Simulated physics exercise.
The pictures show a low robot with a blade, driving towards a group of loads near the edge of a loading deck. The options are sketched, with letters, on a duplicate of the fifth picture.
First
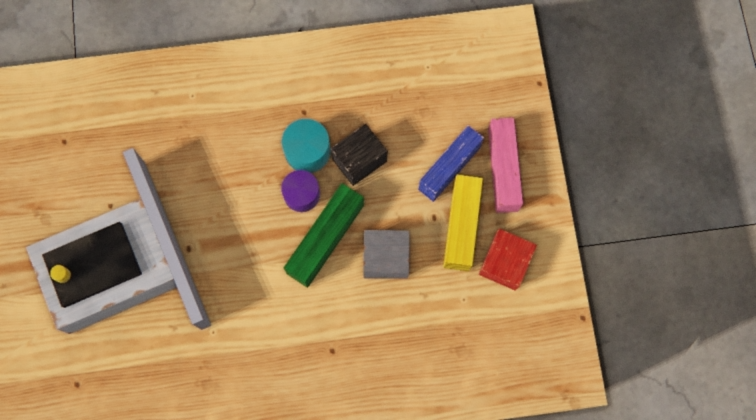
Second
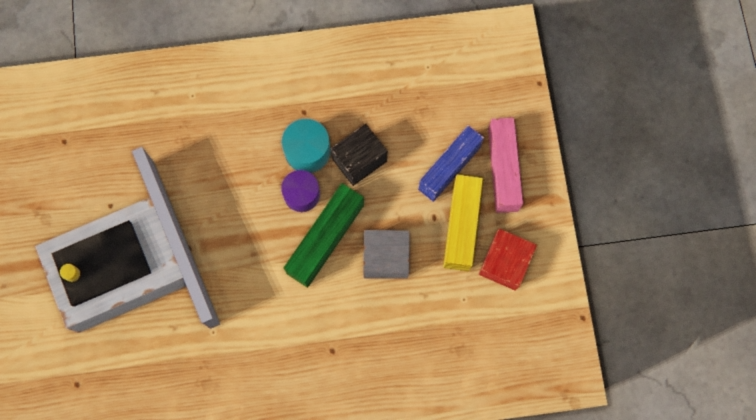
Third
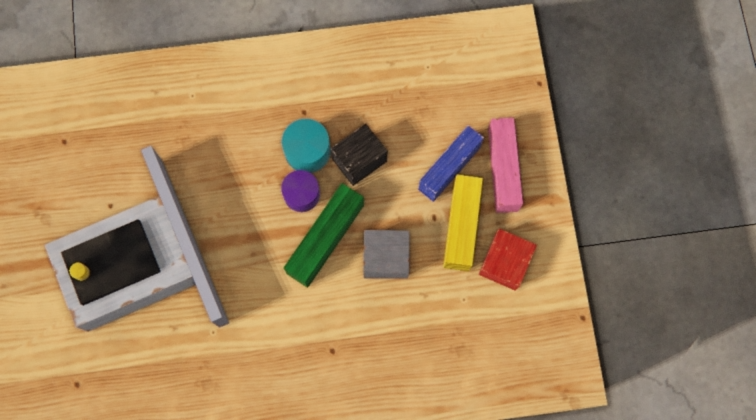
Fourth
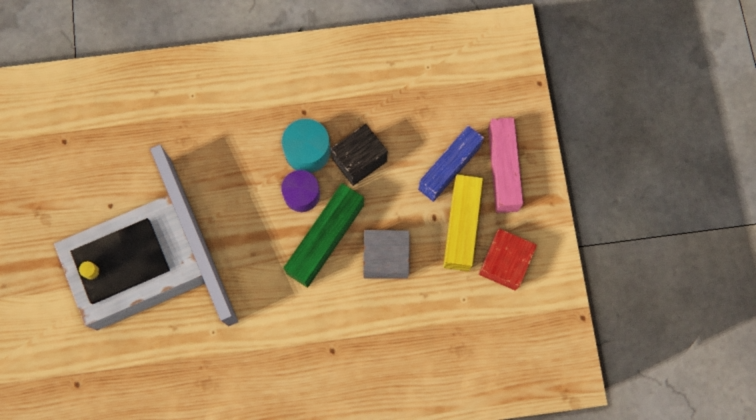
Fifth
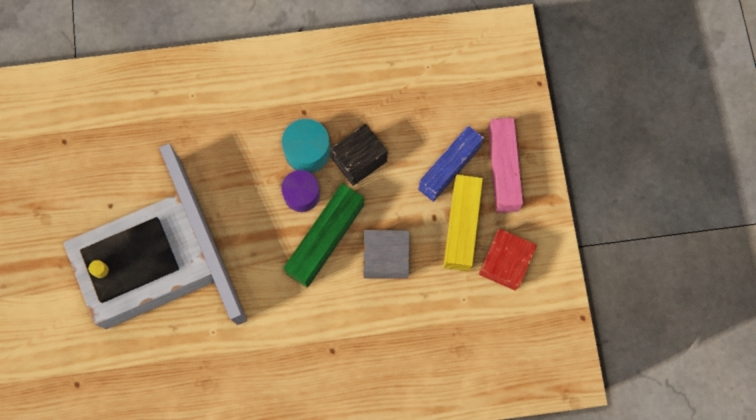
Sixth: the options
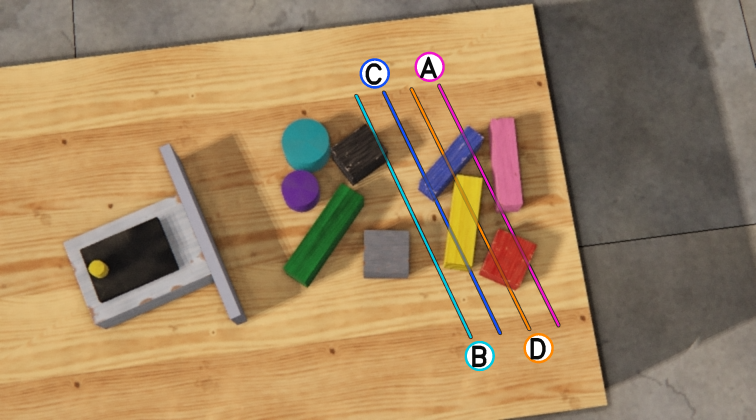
To begin with, a grey robot with a wide blade sits at the left of a wooden deck, facing a scattered group of coloured blocks and round pieces near the right edge. The robot then creeps a short way to the right, narrowing the gap, while the loads all stay still and untouched.
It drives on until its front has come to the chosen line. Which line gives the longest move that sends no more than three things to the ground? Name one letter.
The farthest such stop is A.
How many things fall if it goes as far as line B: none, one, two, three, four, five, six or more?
In all, none.
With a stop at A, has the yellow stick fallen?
Yes.
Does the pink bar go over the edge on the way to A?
By then, yes.
On the copy, A at (497, 202); B at (412, 212); C at (440, 209); D at (469, 205).
On A. First, robot (245, 243); purple canister (319, 185); green stick (352, 230).
Then, robot (353, 229); red crate (560, 255); pink bar (531, 154).
Finally, robot (438, 218); yellow stick over the edge; red crate over the edge; three fallen.
By contrast, B is within the limit but short; C is within the limit but short; D is within the limit but short.
